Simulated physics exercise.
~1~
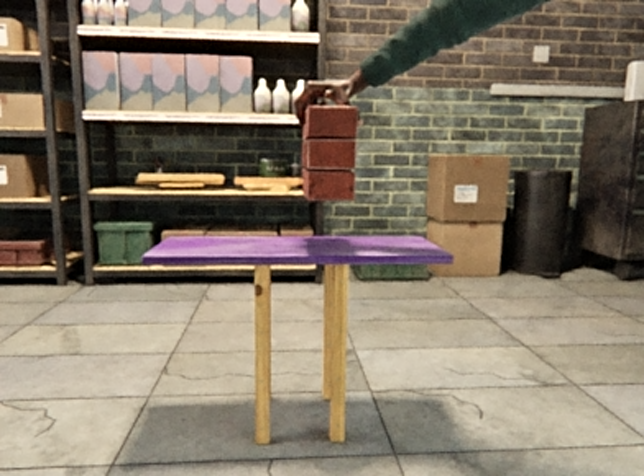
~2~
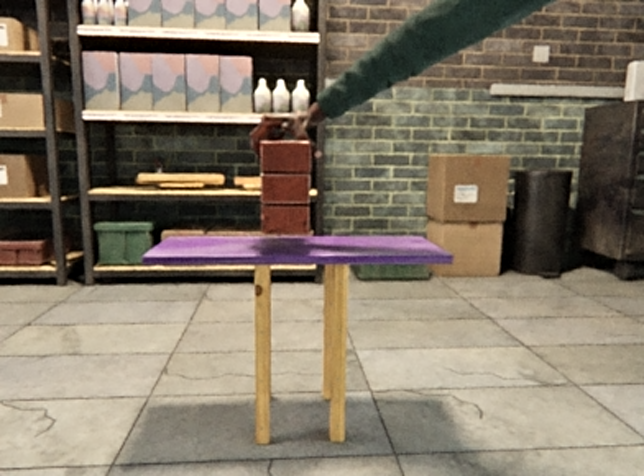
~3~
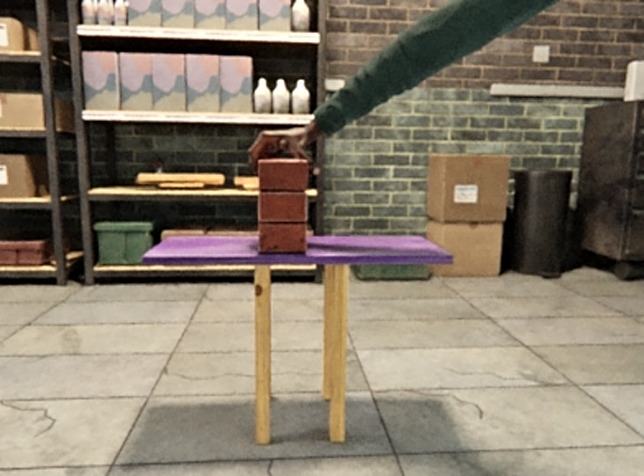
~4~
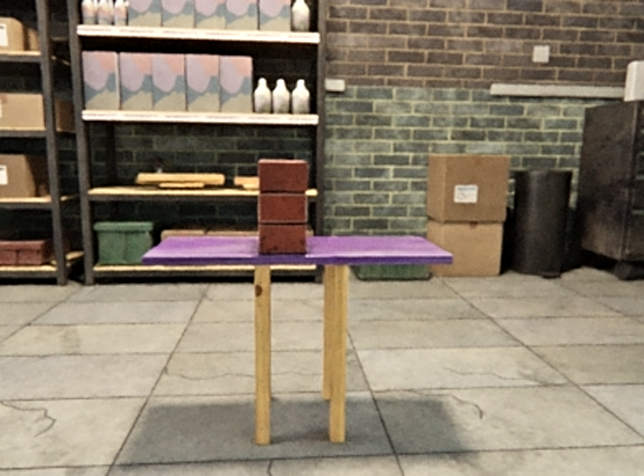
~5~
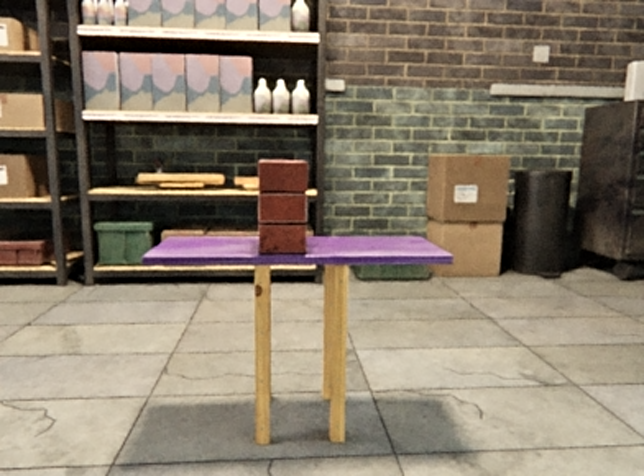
In a storage room with shelves and a brick wall, a hand lowered a stack of three red bricks down and to the left onto a narrow purple-topped table, then let go and withdrew, and the table stayed level with the bricks standing on it.
